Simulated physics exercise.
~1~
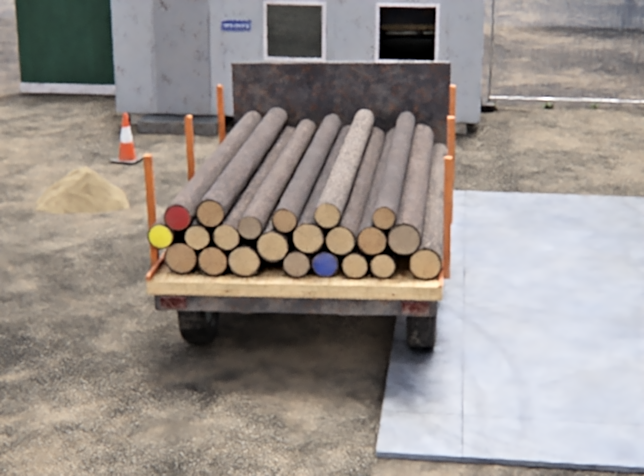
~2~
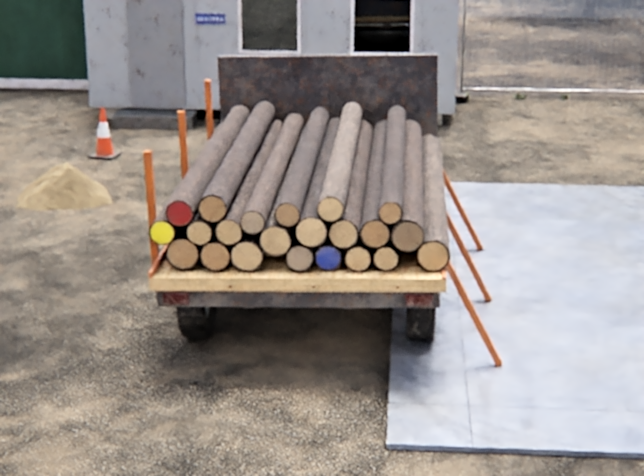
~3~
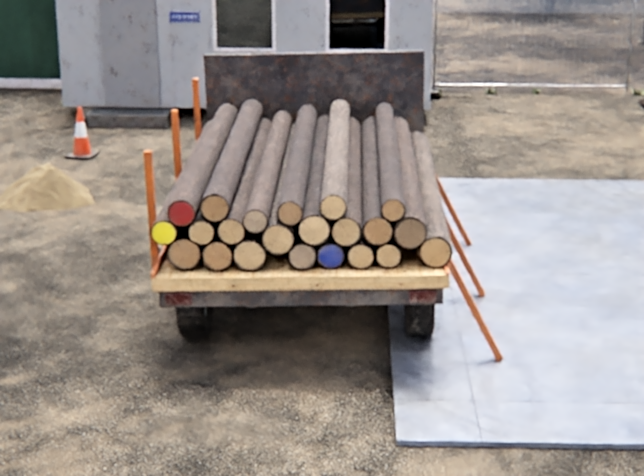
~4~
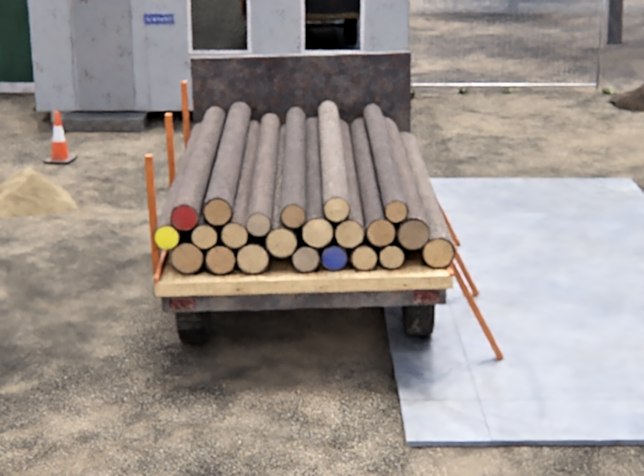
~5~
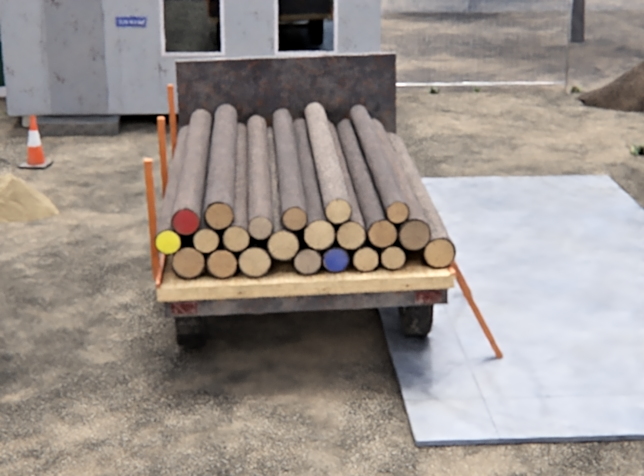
In a gravel yard, a parked flatbed trailer holds a stack of timber poles, with red, yellow and blue ends among them; the orange posts on the right drop outward, the view drifts sideways, and the poles stay piled on the deck.
